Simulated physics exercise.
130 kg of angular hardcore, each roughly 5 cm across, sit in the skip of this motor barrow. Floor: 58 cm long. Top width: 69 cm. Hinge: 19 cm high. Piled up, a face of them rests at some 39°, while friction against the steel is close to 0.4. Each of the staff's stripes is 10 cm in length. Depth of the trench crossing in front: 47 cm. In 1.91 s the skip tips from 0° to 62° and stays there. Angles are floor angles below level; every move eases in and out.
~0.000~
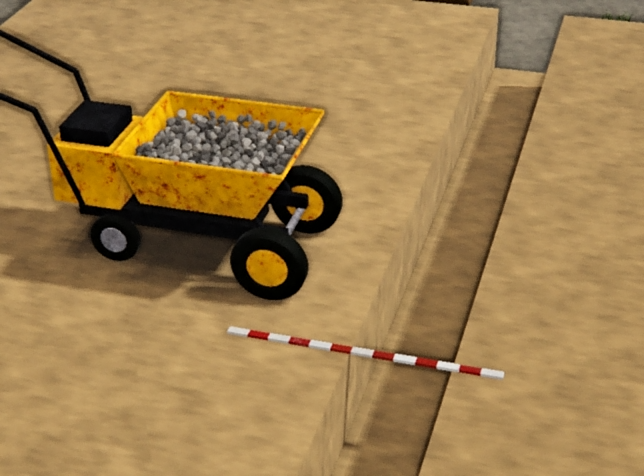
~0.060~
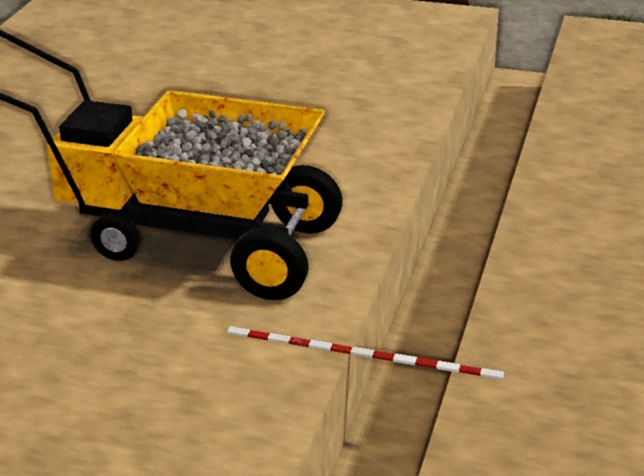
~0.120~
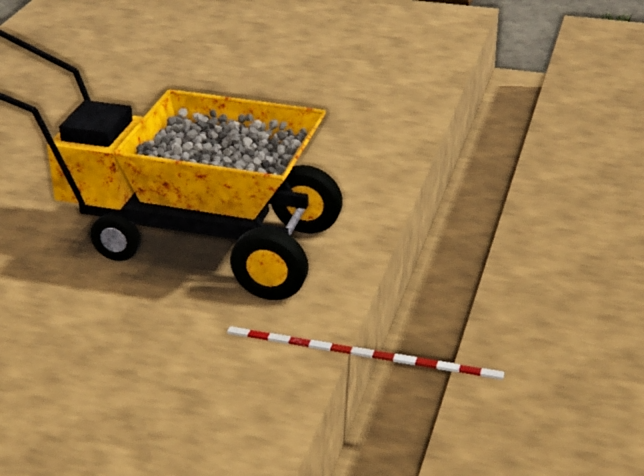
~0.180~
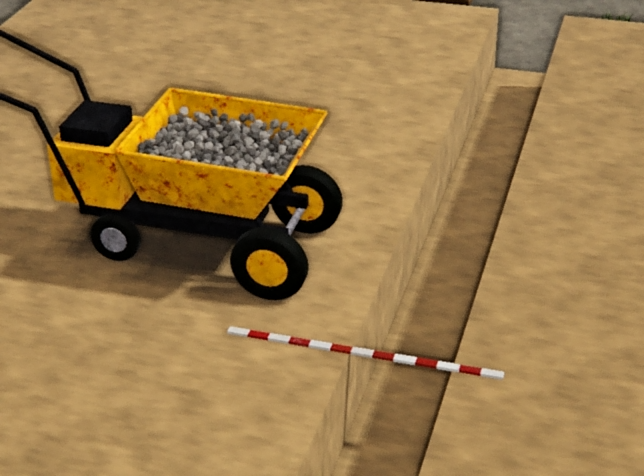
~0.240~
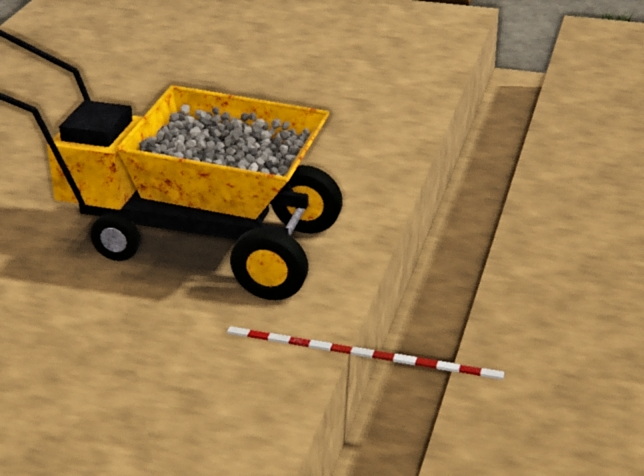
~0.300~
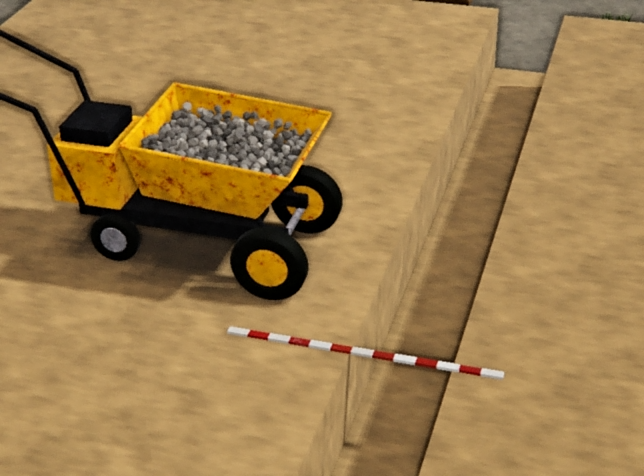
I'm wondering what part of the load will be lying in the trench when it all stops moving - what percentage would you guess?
I would guess about 27 per cent.
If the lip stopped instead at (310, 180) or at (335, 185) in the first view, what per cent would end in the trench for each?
Around 25 and then 20 percent.
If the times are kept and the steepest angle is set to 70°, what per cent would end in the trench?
Roughly 65% would end there.
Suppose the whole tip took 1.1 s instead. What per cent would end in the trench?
30 %.
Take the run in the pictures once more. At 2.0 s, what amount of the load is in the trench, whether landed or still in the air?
By that moment, roughly 5 per cent of the load.
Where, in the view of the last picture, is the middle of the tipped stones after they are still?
I'd point somewhere around (428, 358).
After 1.4 s the floor is at 52°; 100 % in the skip; the foremost stones are at (353, 201).
After 2.0 s the floor is at 62°; 97 % in the skip, 3 % in the trench; the foremost stones are at (417, 268).
After 2.4 s the floor is at 62°; 88 % in the skip, 12 % in the trench; the foremost stones are at (459, 361).
After 4.3 s the floor is at 62°; 73 % in the skip, 27 % in the trench; the foremost stones are at (465, 371).
